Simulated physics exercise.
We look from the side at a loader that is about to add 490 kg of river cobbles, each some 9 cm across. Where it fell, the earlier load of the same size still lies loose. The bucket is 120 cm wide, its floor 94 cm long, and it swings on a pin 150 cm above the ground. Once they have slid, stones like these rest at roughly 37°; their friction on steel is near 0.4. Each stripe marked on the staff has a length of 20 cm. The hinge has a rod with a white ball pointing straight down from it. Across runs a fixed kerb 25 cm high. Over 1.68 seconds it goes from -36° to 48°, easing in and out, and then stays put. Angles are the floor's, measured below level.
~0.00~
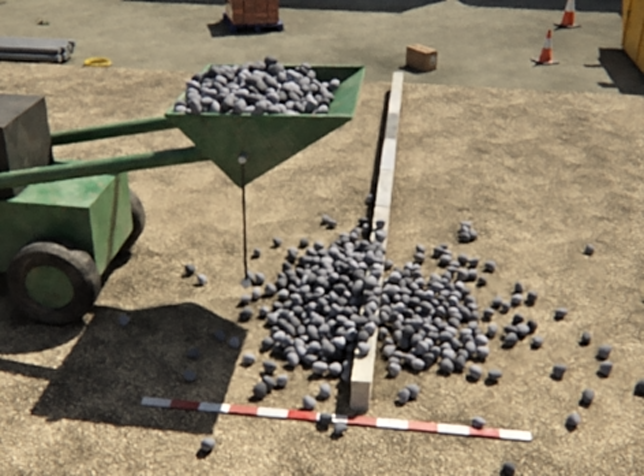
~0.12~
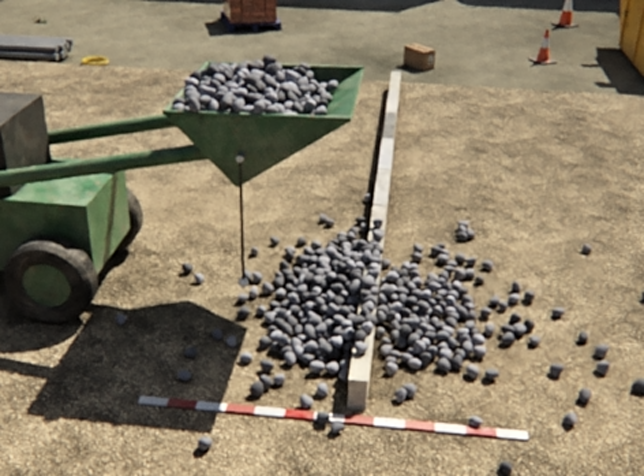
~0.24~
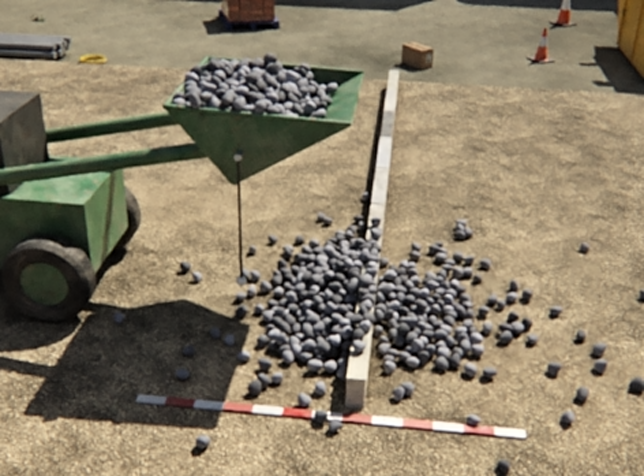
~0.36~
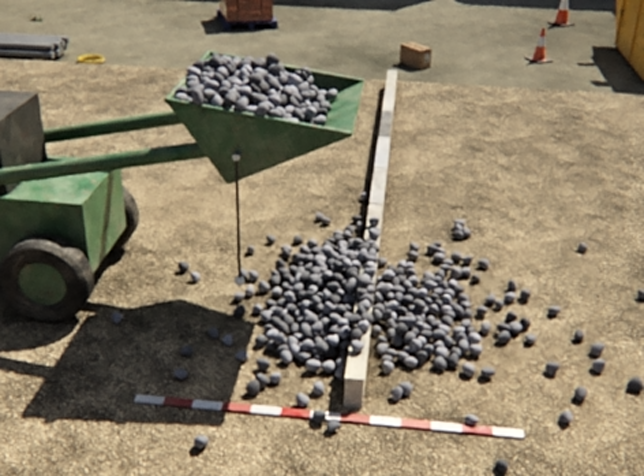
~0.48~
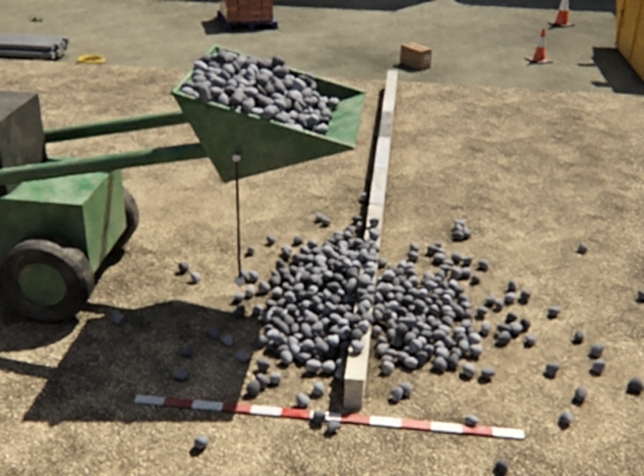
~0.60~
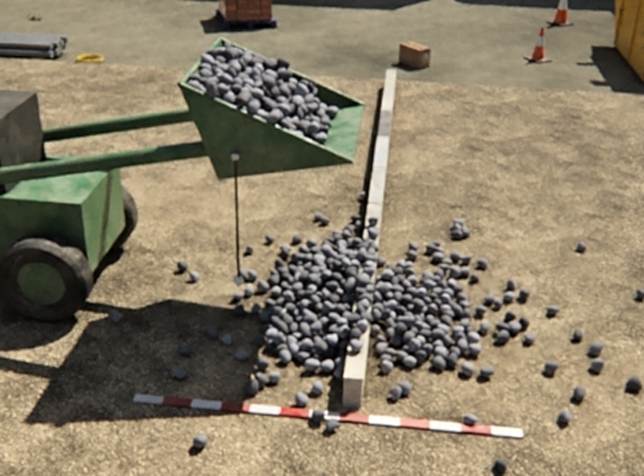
On a sunlit gravel yard, a green loader on the left holds a bucket heaped with grey stones beside a loose pile straddling a pale kerb. The bucket gradually tilts, its back rising and its right lip lowering, while the stones shift slightly inside and the pile below stays still.
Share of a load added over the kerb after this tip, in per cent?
Some 45 %.
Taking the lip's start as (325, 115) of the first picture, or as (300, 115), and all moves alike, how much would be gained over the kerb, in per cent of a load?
Some 20 percent, and then 5 percent.
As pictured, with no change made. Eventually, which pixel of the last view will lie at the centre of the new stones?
Middle: Approx. (352, 285) px.
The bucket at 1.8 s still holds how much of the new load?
It still holds about 10 per cent.
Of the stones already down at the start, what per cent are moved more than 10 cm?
Roughly 25 % of them.
After 1.3 s the floor is at 35°; in per cent of one load, 89 in the bucket, 77 on this side of the kerb, 34 over the kerb; the foremost stones are past the picture's edge.
After 1.8 s the floor is at 48°; in per cent of one load, 11 in the bucket, 133 on this side of the kerb, 57 over the kerb; the foremost stones are past the picture's edge.
After 2.1 s the floor is at 48°; in per cent of one load, 0 in the bucket, 125 on this side of the kerb, 75 over the kerb; the foremost stones are past the picture's edge.
After 4.8 s the floor is at 48°; in per cent of one load, 0 in the bucket, 122 on this side of the kerb, 79 over the kerb; the foremost stones are past the picture's edge. Net gain over the kerb, 45.
